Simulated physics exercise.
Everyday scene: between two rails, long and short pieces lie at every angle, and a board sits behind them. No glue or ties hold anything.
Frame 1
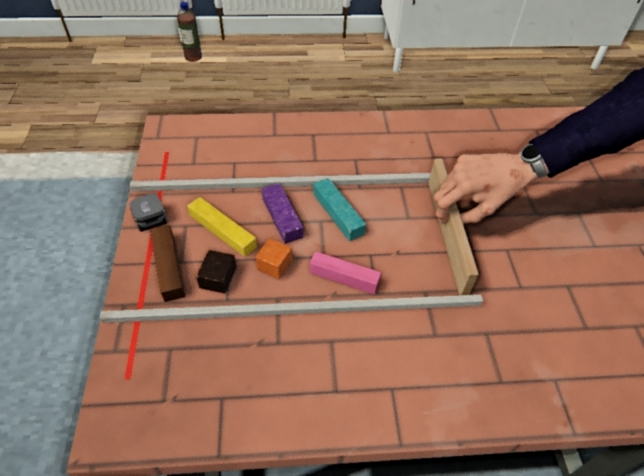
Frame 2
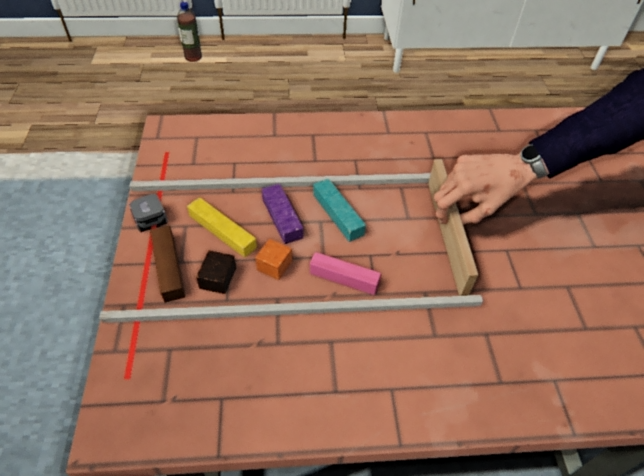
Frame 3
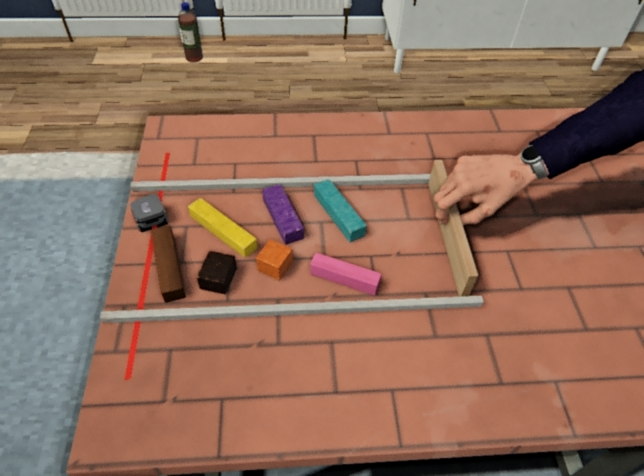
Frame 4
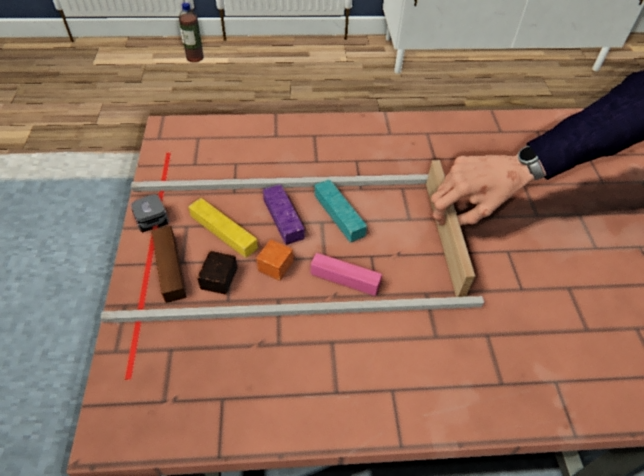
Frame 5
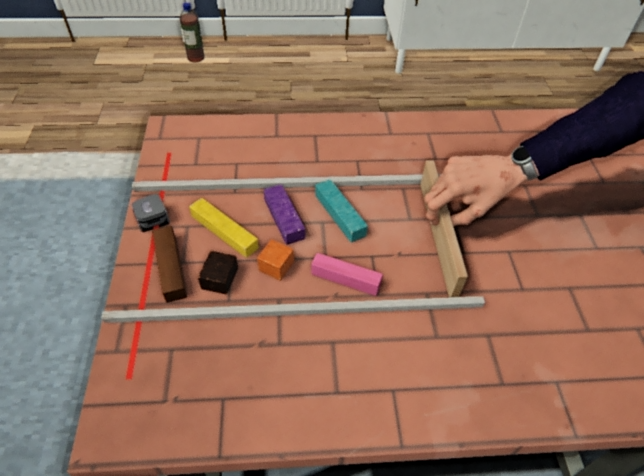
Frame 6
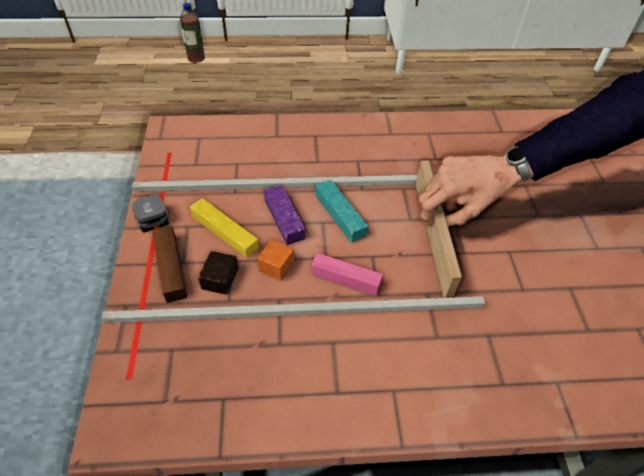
To begin with, a hand wearing a watch holds a wooden board upright between two pale rails on a brick-patterned table, with colourful blocks and a hammer-like object lying to its left. The hand then slides the board slightly left, while the pieces stay practically still, untouched by it.
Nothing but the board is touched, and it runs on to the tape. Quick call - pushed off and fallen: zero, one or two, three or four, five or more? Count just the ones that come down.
Call: Three or four.
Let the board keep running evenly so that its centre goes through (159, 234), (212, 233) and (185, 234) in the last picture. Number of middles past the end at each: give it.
It comes out as 3, then 0, then 1.
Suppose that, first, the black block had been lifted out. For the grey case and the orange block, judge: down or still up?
The grey case is gone, the orange block is still there.
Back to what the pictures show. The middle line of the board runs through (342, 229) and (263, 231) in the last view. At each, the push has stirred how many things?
At the first spot the count is 3, and at the second it is 5.
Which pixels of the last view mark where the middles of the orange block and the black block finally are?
First (120, 254), then (114, 280).
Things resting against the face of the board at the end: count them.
The number is 2.
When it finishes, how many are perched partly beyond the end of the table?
So the number is 3.
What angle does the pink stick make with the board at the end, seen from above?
I'd put it at about 0°.
Soon after, none off yet; grey case at rest near (151, 214); brown stick at rest near (169, 263); black block at rest near (219, 273).
After that, none off yet; grey case displaced about its own width near (128, 213); brown stick displaced a little near (128, 268); black block displaced well along near (160, 279).
In the end, the number that fall off is three or four; gone, yellow bar, brown stick and grey case.
